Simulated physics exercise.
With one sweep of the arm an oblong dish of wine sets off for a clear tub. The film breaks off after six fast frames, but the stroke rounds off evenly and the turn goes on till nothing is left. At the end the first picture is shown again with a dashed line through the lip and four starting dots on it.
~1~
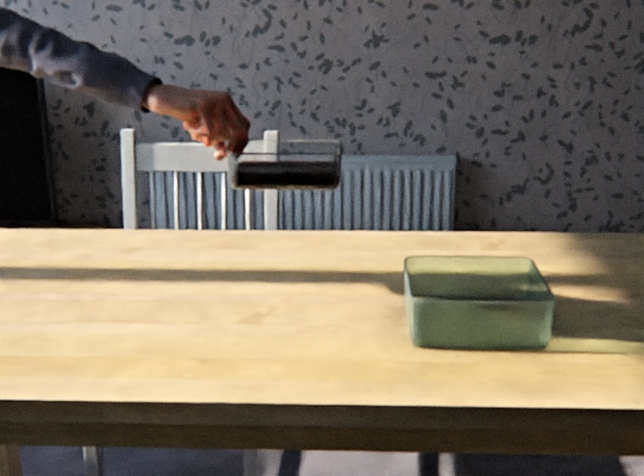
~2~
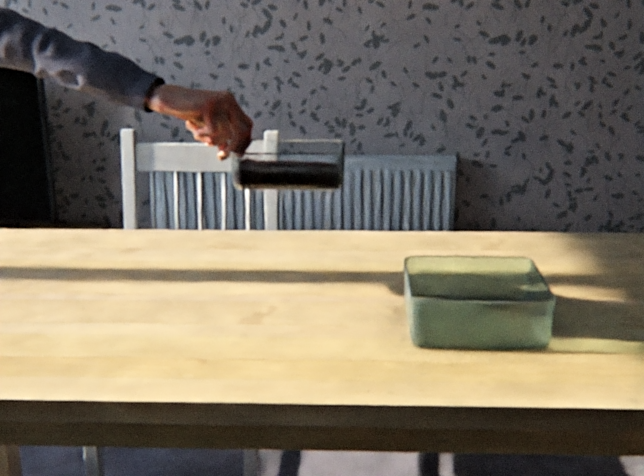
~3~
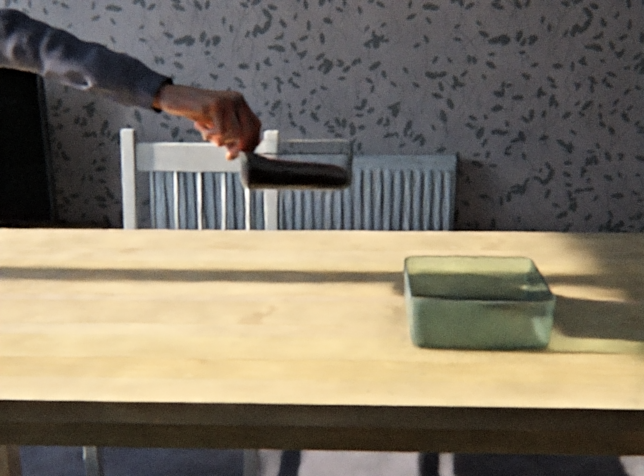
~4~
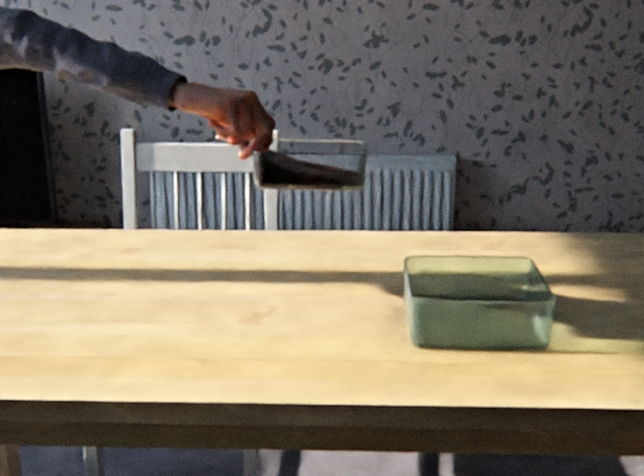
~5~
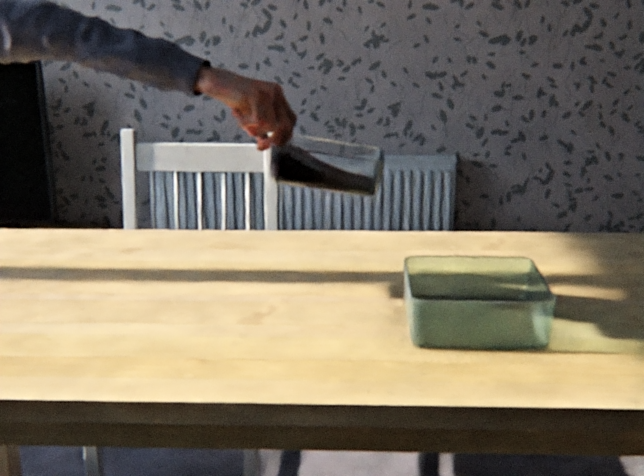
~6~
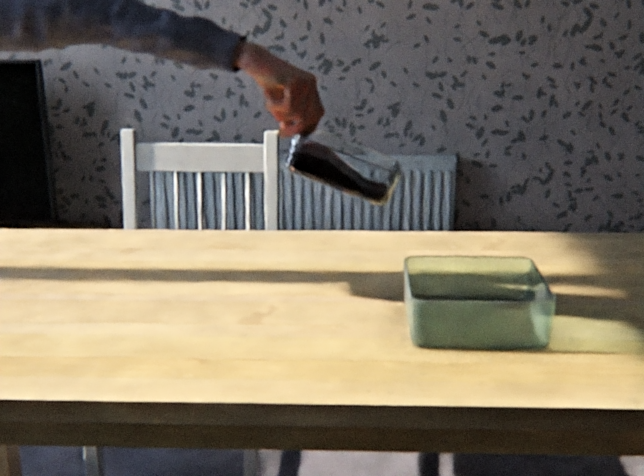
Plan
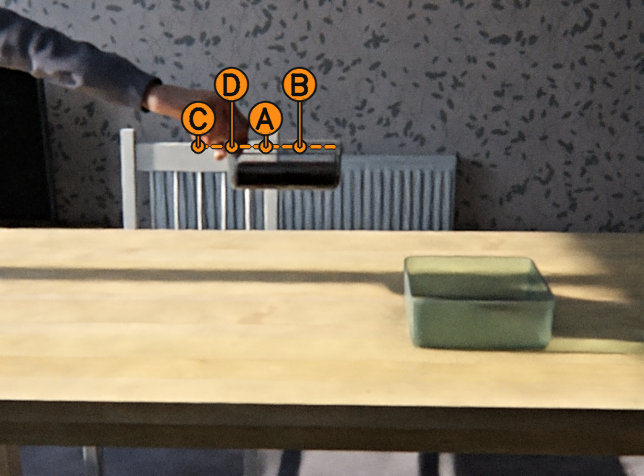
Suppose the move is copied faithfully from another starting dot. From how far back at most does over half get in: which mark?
That is place A.
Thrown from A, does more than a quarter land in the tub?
Yes.
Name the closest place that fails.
Place D.
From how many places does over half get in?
Two.
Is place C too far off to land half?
Yes, that goes wrong.
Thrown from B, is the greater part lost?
No, that is safe.
In orange, A at (265, 146); B at (299, 146); C at (198, 146); D at (231, 146).
With A, about 68 % lands in the tub, 23 % falls short and 9 % goes beside or beyond.
With B, about 70 % lands in the tub, 17 % falls short and 13 % goes beside or beyond.
With C, about 0 % lands in the tub, 99 % falls short.
With D, about 29 % lands in the tub, 64 % falls short and 7 % goes beside or beyond.
